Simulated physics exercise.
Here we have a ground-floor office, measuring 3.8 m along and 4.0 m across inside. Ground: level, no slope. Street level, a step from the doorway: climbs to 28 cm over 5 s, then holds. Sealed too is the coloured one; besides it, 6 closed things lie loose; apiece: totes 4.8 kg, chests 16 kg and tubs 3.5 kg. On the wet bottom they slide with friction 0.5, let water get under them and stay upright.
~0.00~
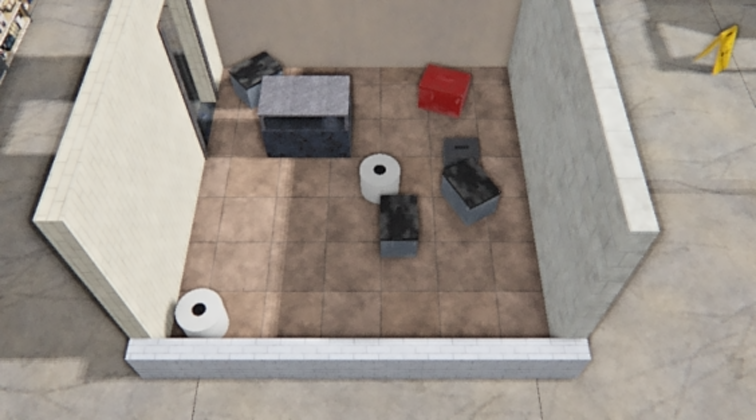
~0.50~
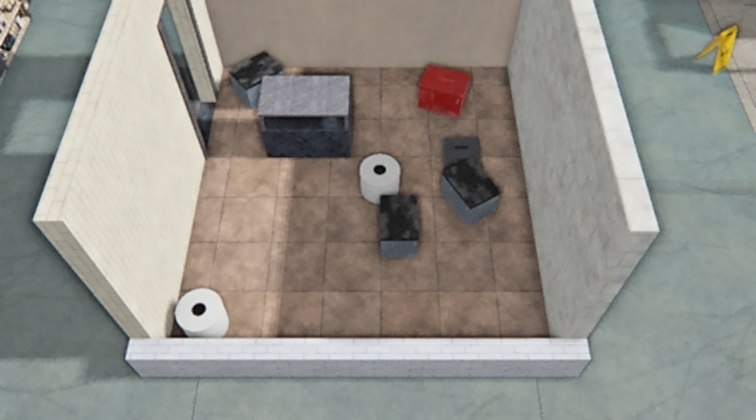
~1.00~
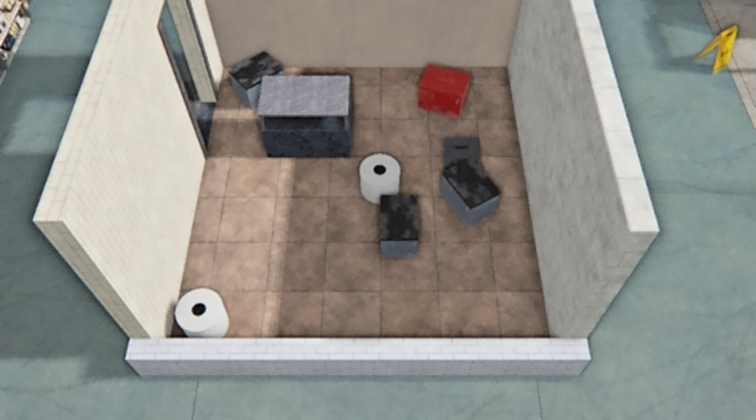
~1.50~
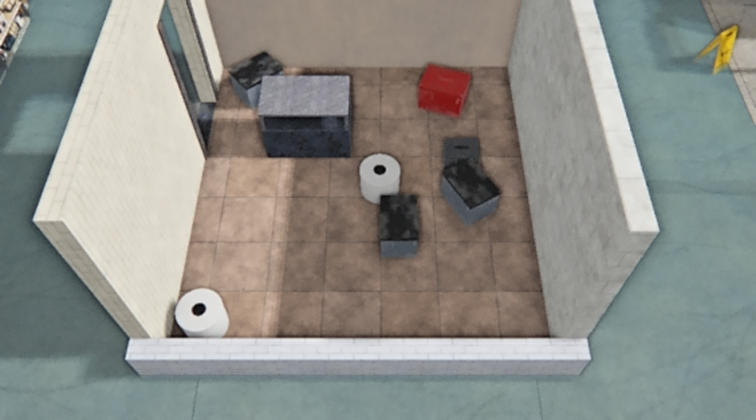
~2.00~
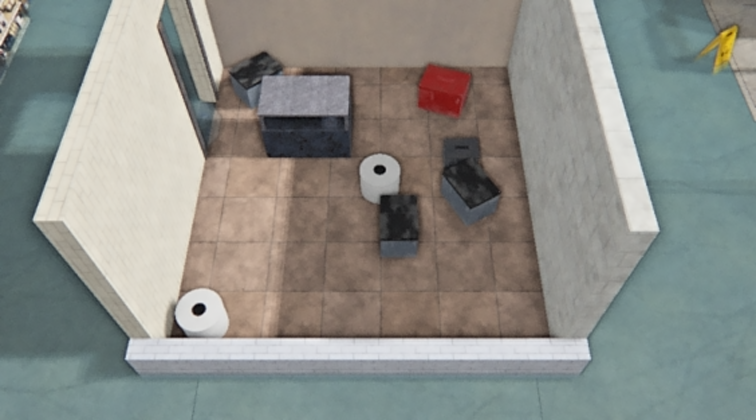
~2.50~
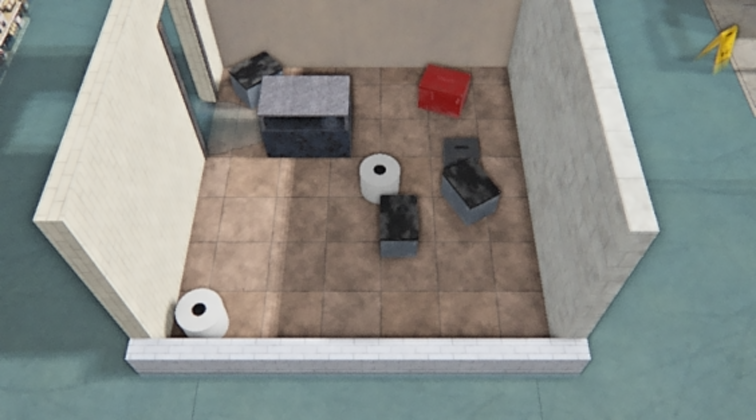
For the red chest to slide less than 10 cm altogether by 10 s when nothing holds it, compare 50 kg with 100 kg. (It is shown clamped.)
Passing pick: The lighter.
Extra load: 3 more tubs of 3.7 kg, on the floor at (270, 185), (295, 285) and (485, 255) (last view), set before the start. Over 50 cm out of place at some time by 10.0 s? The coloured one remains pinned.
Note, in sequence: Exceeded, exceeded, not exceeded.
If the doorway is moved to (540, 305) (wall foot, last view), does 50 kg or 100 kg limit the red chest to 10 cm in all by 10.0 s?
Under that change the small mass suffices.
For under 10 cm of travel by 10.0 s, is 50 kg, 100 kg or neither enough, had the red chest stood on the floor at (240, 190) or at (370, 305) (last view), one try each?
Going in order: Both weights work, both weights work.
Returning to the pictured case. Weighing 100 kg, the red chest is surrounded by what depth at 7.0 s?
Depth: Approx. 5 cm.
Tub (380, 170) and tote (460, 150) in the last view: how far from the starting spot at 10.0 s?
Respectively 60 and 30 cm.
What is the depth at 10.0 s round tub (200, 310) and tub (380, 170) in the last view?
Roughly 9 and 5 cm.
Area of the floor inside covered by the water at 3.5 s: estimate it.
2.0 m2.
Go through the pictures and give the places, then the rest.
The first frame shows the red chest at (445, 80), on the bottom; water covers 0.0 m2; 0 of 7 have shifted.
The second frame shows the red chest at (445, 80) rests on the ground; water covers 0.0 m2; 0 of 7 have shifted.
The third frame shows the red chest at (445, 80), on the bottom; 0.0 m2 under water; 0 of 7 have shifted.
The fourth frame shows the red chest at (445, 80) rests on the ground; water covers 0.0 m2; 0 of 7 have shifted.
The fifth frame shows the red chest at (445, 80), on the bottom; 0.0 m2 under water; 0 of 7 have shifted.
The sixth frame shows the red chest at (445, 80) rests on the ground; 0.5 m2 under water; 0 of 7 have shifted.
After 3.5 s the red chest would be 0 cm from its start with 50 kg and 0 cm from its start with 100 kg; 0 cm of water round it then.
After 4.5 s the red chest would be 0 cm from its start with 50 kg and 0 cm from its start with 100 kg; 0 cm of water round it then.
After 7.0 s the red chest would be 0 cm from its start with 50 kg and 0 cm from its start with 100 kg; 5 cm of water round it then.
After 10.0 s the red chest would be 0 cm from its start with 50 kg and 0 cm from its start with 100 kg; 8 cm of water round it then.
